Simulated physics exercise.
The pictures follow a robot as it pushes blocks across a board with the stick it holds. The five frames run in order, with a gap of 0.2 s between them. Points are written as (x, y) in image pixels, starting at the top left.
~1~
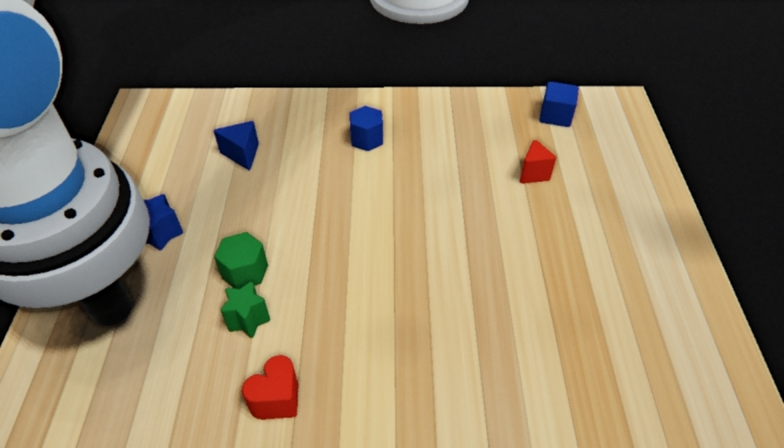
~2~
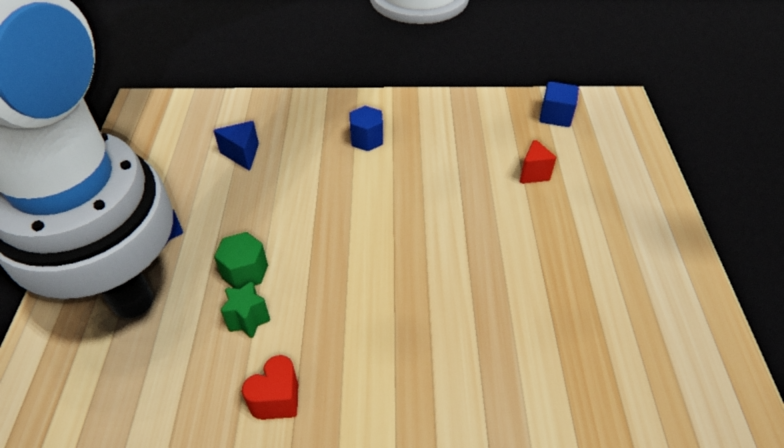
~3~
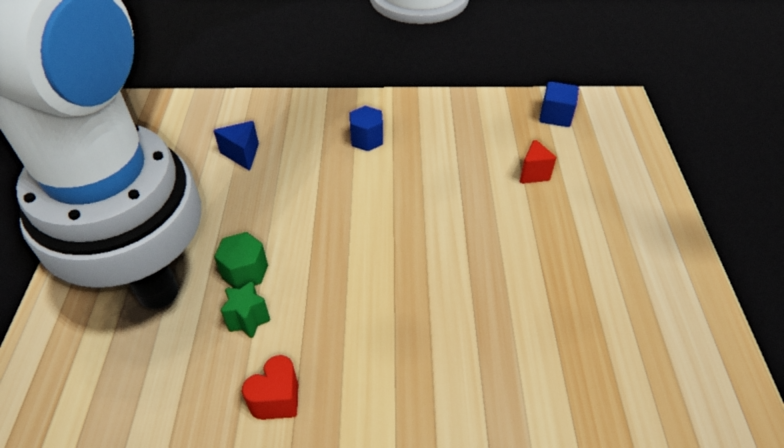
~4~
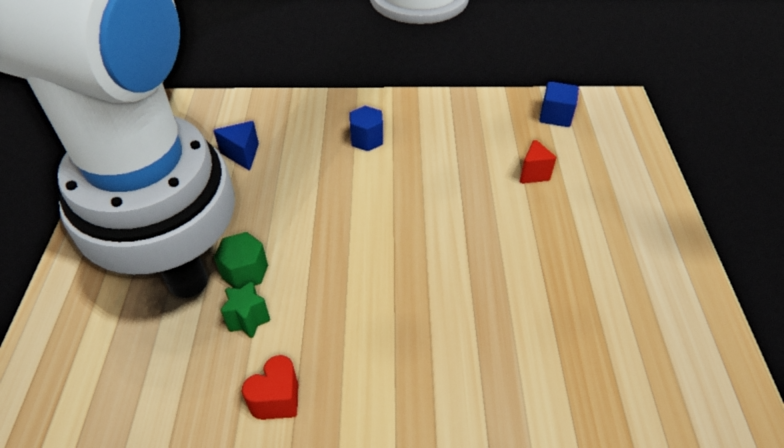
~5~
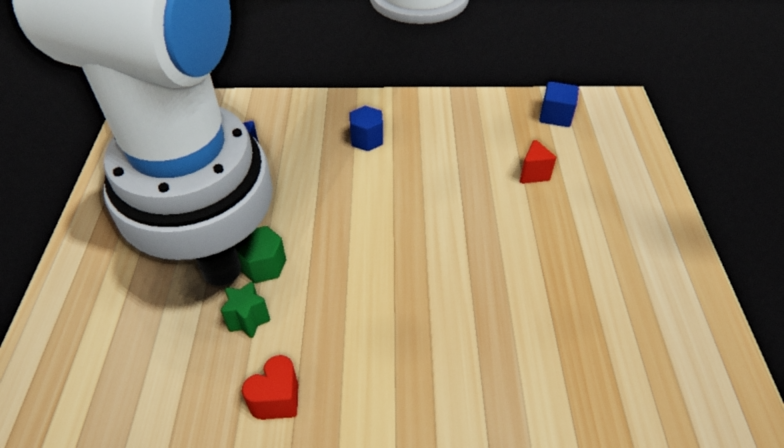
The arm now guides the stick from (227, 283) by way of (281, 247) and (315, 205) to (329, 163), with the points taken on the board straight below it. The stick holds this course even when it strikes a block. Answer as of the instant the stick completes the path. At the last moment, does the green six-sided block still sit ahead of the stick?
Going by the path, no.
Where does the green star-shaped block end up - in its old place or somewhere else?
It keeps its position.
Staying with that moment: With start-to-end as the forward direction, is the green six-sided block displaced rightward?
Yes.
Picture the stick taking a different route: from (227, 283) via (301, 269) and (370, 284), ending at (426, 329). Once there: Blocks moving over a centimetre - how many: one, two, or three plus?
It looks like one block will be pushed more than about 1 cm.
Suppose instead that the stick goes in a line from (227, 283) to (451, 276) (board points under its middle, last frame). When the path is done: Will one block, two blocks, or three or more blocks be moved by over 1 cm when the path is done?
The result: One block.
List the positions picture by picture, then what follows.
The first picture shows stick tip at (113, 310); block tops, green star-shaped block at (241, 299); green six-sided block at (238, 249).
The second picture shows stick at (134, 303); blocks unchanged.
The third picture shows stick at (160, 294); blocks unchanged.
The fourth picture shows stick at (189, 284); blocks unchanged.
The fifth picture shows stick at (223, 272); green star-shaped block at (241, 299); green six-sided block at (257, 243).
What follows on the original path. One third of the way, stick at (278, 235); green six-sided block at (316, 219), turned 45° clockwise.
Two thirds of the way, stick at (313, 193); green six-sided block at (338, 208), turned 90° clockwise.
At the end, stick at (328, 152); green star-shaped block in place; green six-sided block at (338, 208), turned 90° clockwise.
